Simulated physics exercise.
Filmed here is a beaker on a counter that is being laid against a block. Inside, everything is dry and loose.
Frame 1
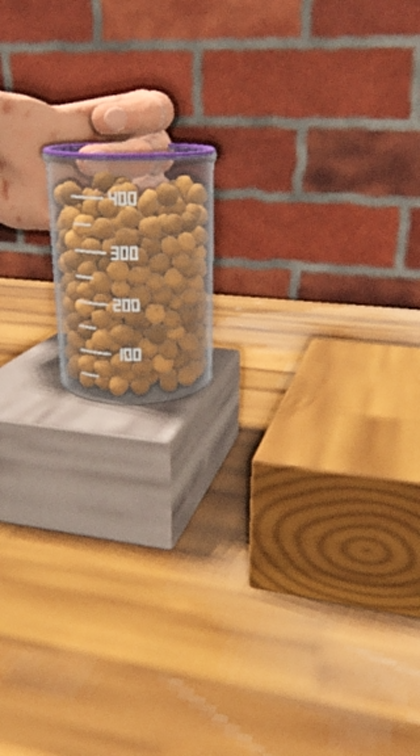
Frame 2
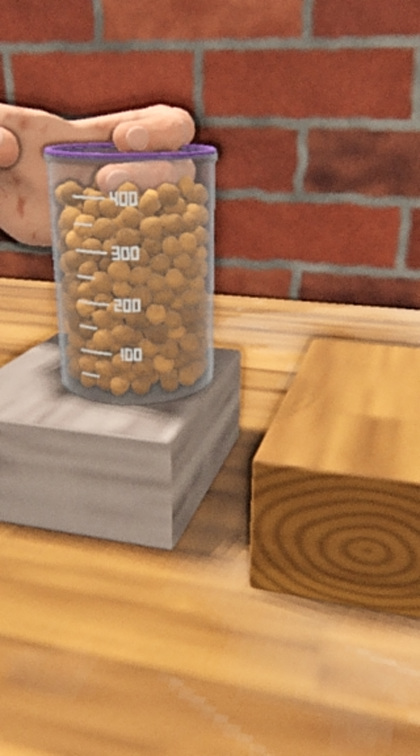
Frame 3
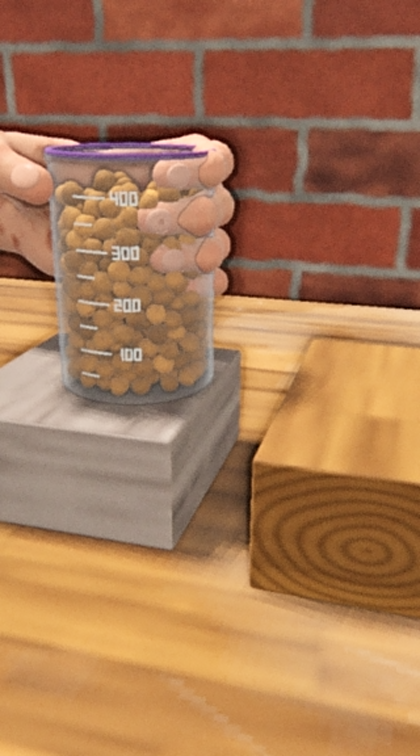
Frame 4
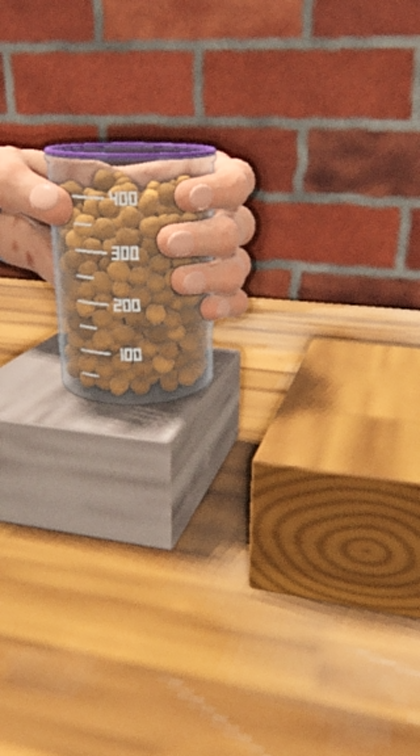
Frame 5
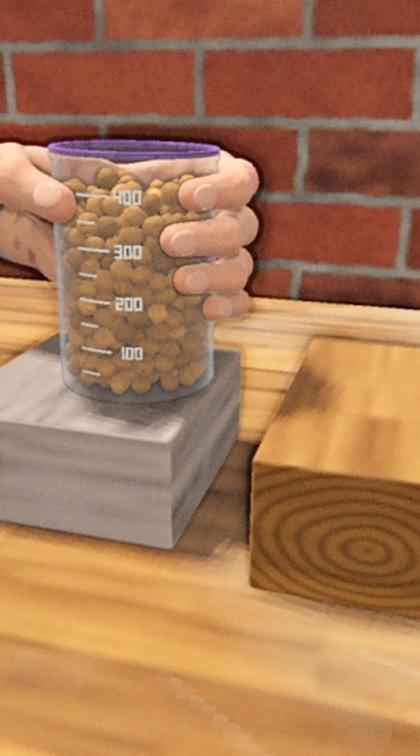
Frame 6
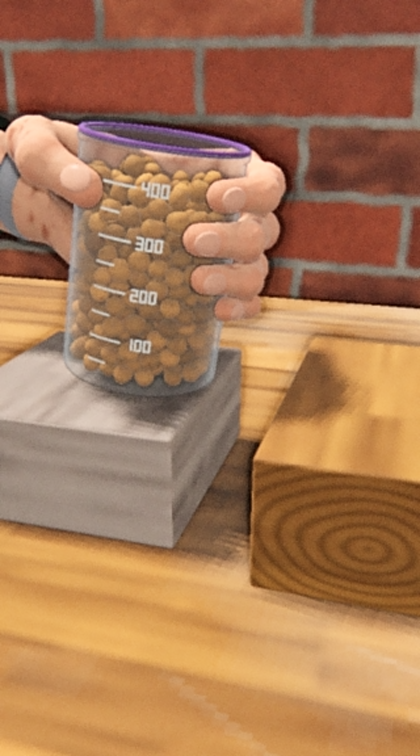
A hand reaches around a clear, purple-rimmed beaker from behind, wraps its fingers about the sides, then lifts it slightly and tilts it a little to the right. The beaker, nearly full of round, tan roasted chickpeas, is on a grey block at left, with a brown wooden block showing ringed end grain at right. A still, slightly raised view shows the wooden counter before a red brick wall.
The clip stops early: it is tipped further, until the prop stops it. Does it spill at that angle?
Some escapes.
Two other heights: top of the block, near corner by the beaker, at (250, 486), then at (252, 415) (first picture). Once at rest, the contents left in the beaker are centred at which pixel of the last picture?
It would settle near (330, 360) the first time and near (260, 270) the second time.
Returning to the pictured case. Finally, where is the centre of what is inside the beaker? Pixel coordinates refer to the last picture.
Their centre ends up at roughly (301, 314).
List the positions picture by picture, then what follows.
In the first frame, beaker near (134, 268), nearly full of roasted chickpeas; block near (389, 456), its top about level with the beaker's foot.
In the second frame, beaker near (135, 269), upright; rim near (209, 153); top of the contents near (128, 213).
In the third frame, beaker near (135, 269), upright; rim near (209, 153); block near (390, 456).
In the fourth frame, beaker near (135, 269), upright; rim near (209, 153); top of the contents near (128, 213).
In the fifth frame, beaker near (137, 267), upright; rim near (213, 153); block near (390, 456).
In the sixth frame, beaker near (152, 258), leaning 8°; rim near (245, 154); block near (391, 455), its top about level with the beaker's foot.
Then, 0.31 s on from there, the beaker leans 29°; everything is still inside.
Then, 0.70 s on from there, the beaker leans 56°; everything is still inside.
Then, 1.12 s on from there, the beaker leans 82°; a stray few of the roasted chickpeas out of it.
In the end, the beaker rests on the block at 83°; a small part of the roasted chickpeas out of it.
